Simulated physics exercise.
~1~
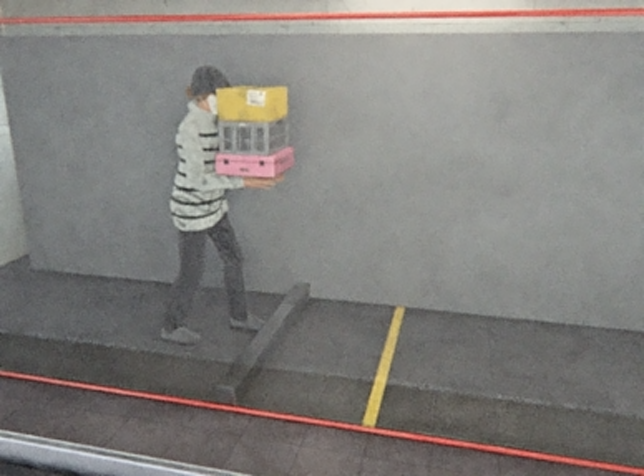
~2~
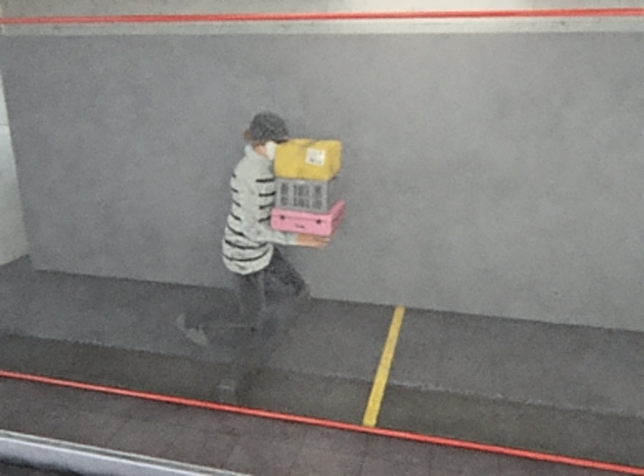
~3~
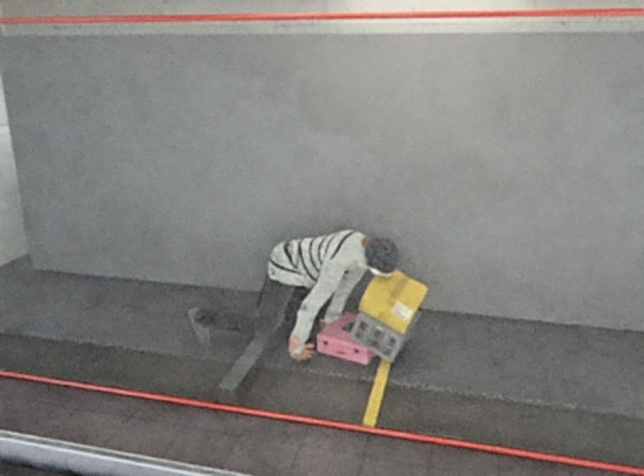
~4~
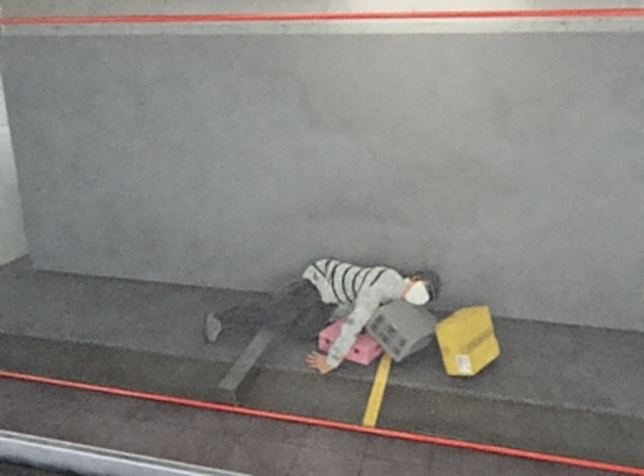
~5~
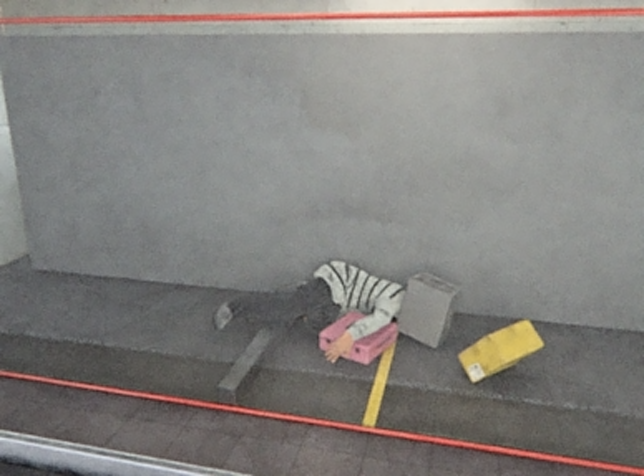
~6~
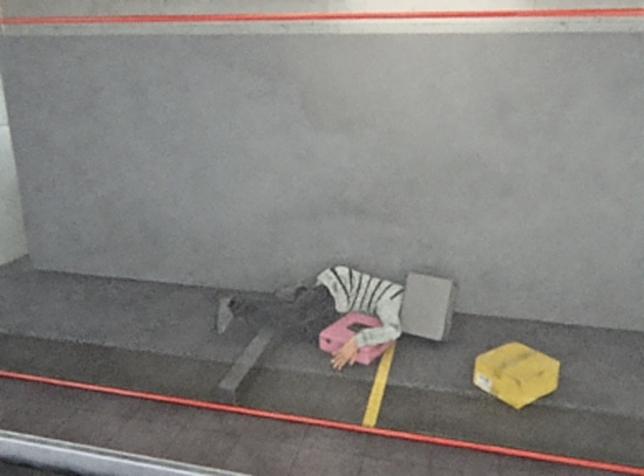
Beside a grey wall, a person carrying three boxes falls forward and lies among them.
